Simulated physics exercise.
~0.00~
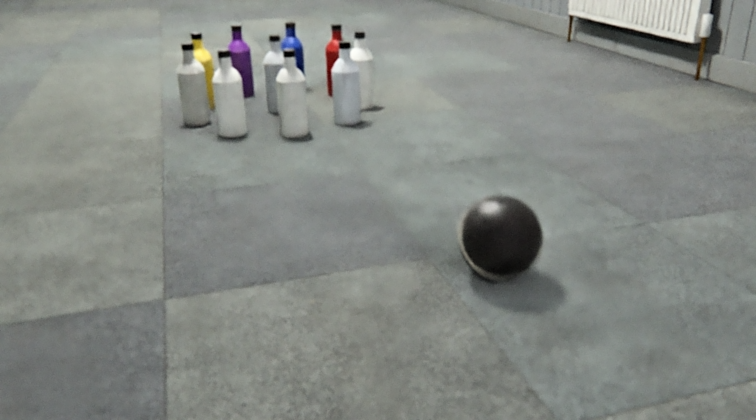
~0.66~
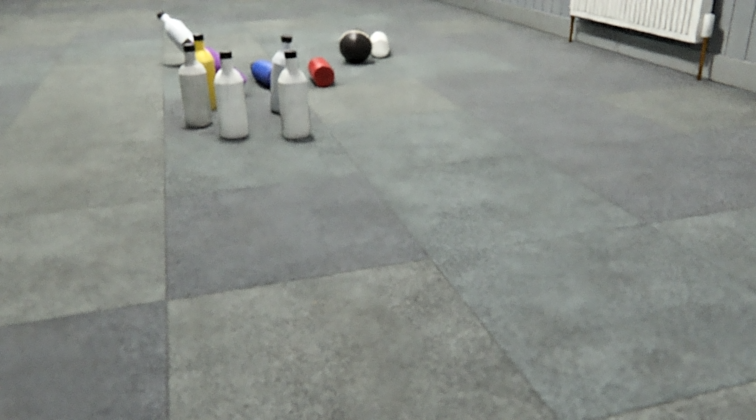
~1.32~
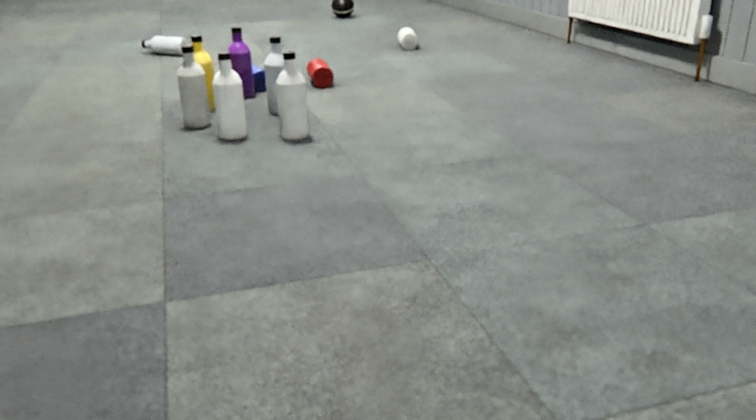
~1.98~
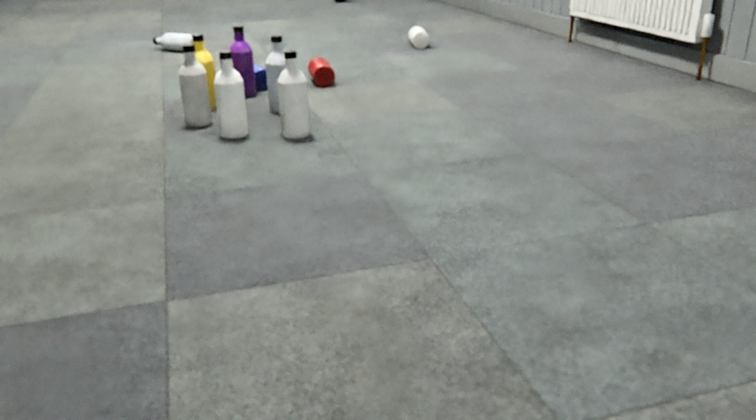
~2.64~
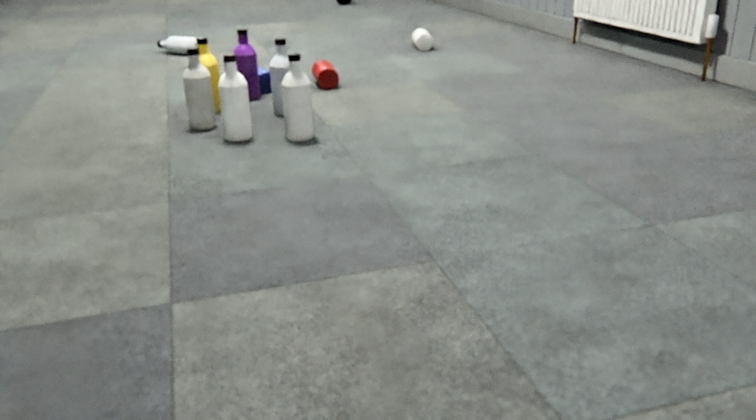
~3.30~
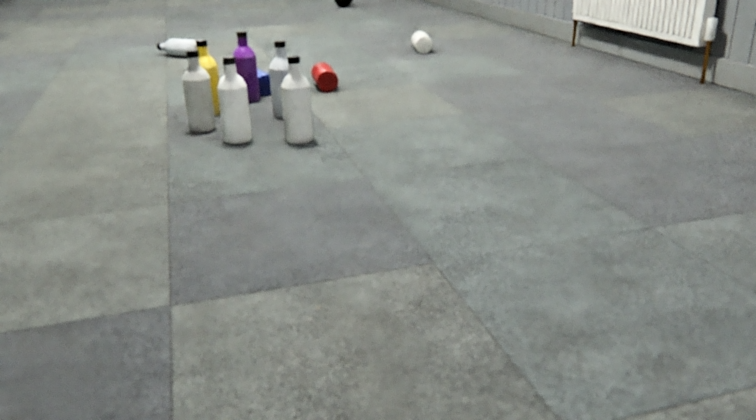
Black ball rolling into a cluster of capped bottles, knocking over the red, blue and two white ones while yellow stays standing.
